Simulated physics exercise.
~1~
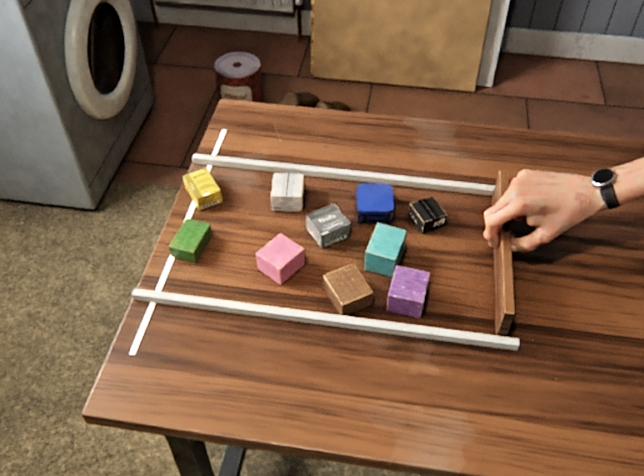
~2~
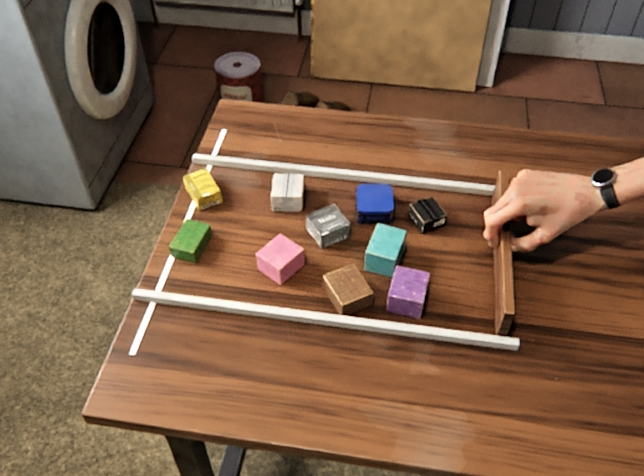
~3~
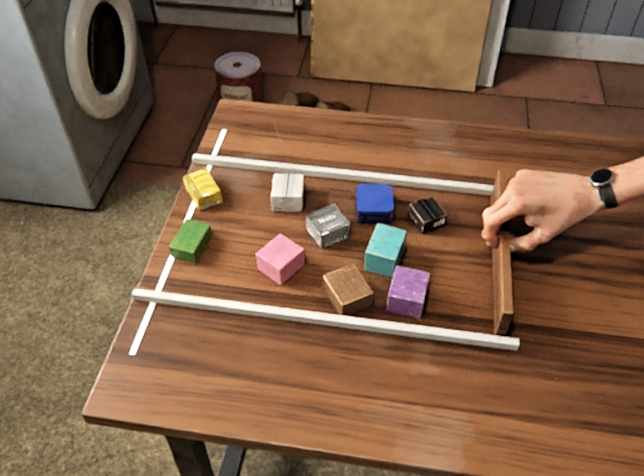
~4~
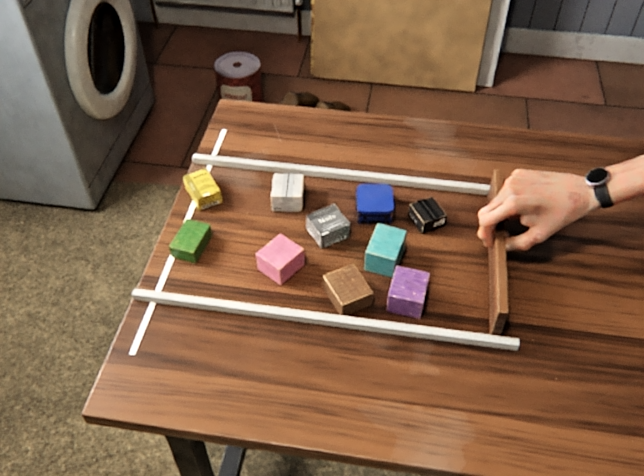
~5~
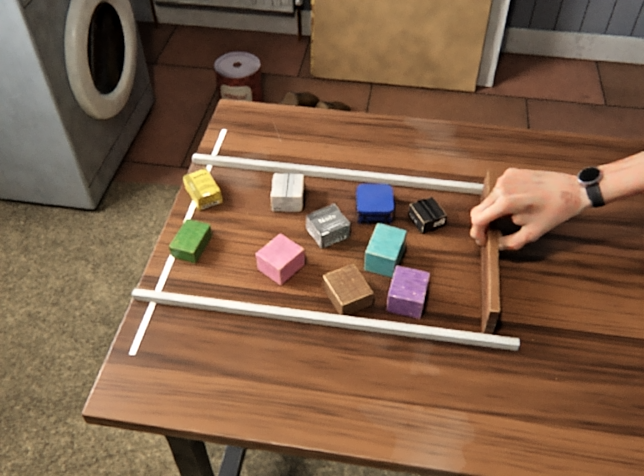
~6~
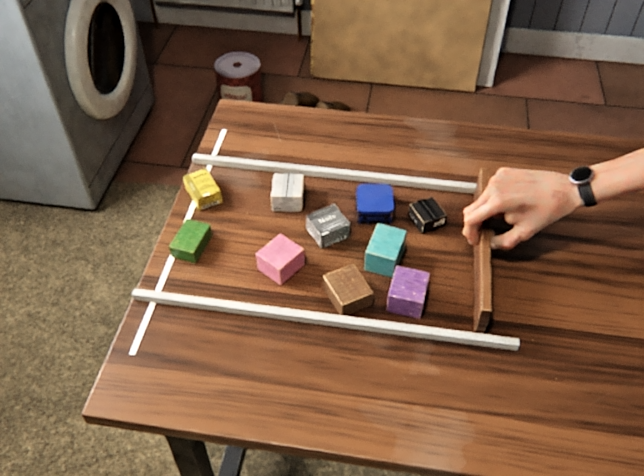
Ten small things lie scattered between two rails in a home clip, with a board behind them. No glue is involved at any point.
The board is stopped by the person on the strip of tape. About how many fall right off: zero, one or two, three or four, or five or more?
Most likely no fewer than five will tumble off the end.
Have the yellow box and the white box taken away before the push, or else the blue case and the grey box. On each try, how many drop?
The counts: 5 and 5.
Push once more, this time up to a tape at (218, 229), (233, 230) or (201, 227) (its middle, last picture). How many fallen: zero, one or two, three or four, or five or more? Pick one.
Three or four; three to four; five or more.
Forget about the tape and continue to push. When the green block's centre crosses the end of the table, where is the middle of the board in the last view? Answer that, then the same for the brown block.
Near (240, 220), then near (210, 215).
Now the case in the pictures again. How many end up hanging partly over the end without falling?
3 is the number.
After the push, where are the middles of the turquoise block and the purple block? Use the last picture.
Final positions - turquoise block around (164, 226), purple block around (149, 261).
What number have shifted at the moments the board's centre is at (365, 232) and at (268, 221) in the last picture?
Up to then 7, and up to the other point 10.
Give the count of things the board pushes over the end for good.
The number that fall is 7.
Early on, none off yet; yellow box at rest near (203, 189); green block at rest near (191, 241); white box moving near (281, 191).
Finally, the number that fall off is five or more; lost, blue case, brown block, grey box, pink block, white box, green block and yellow box.
